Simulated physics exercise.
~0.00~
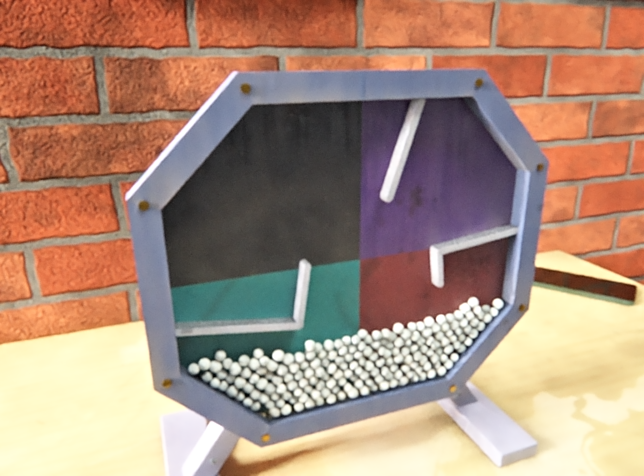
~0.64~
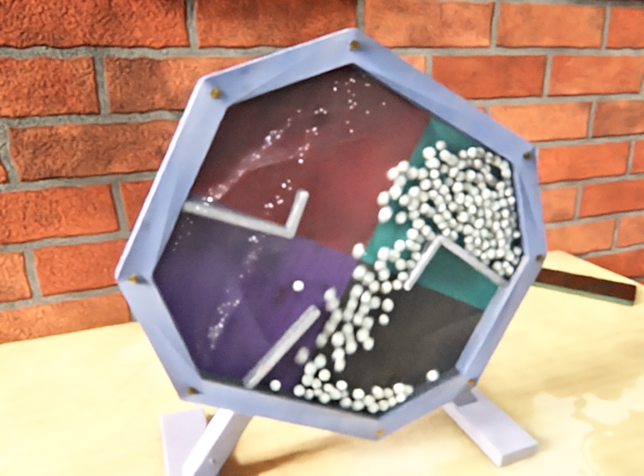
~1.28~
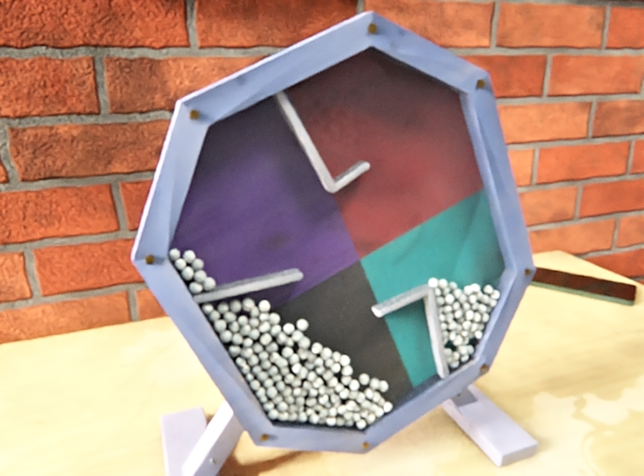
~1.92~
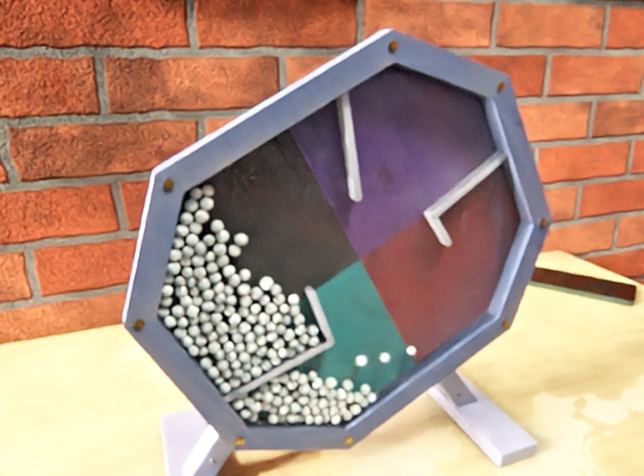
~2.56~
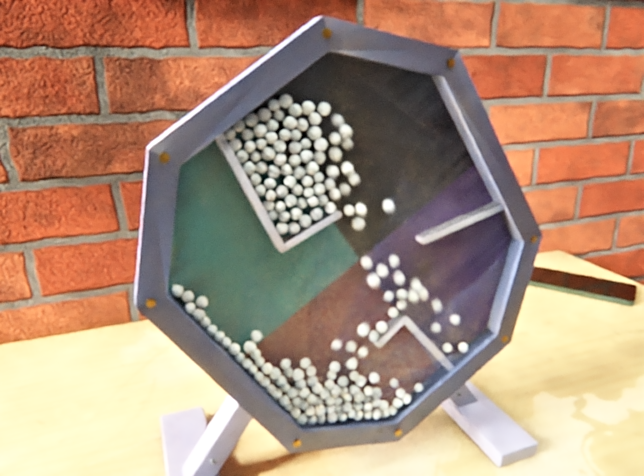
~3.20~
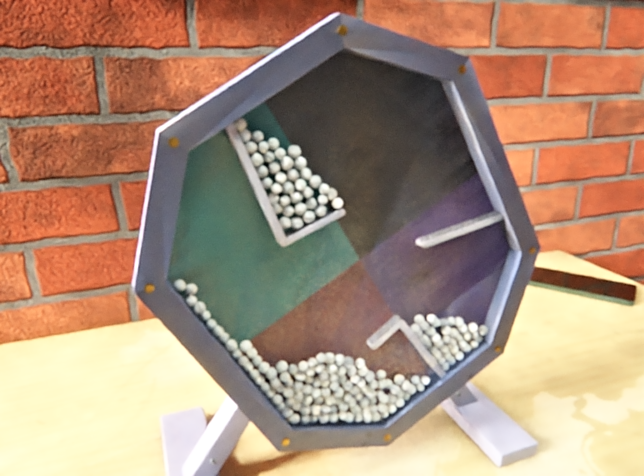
In this clip, an upright eight-sided case of small pale balls turns anticlockwise before a brick wall, then swings back clockwise past its starting position, spilling them across its coloured quarters until most settle along the bottom, with smaller groups held by ledges at upper left and lower right.
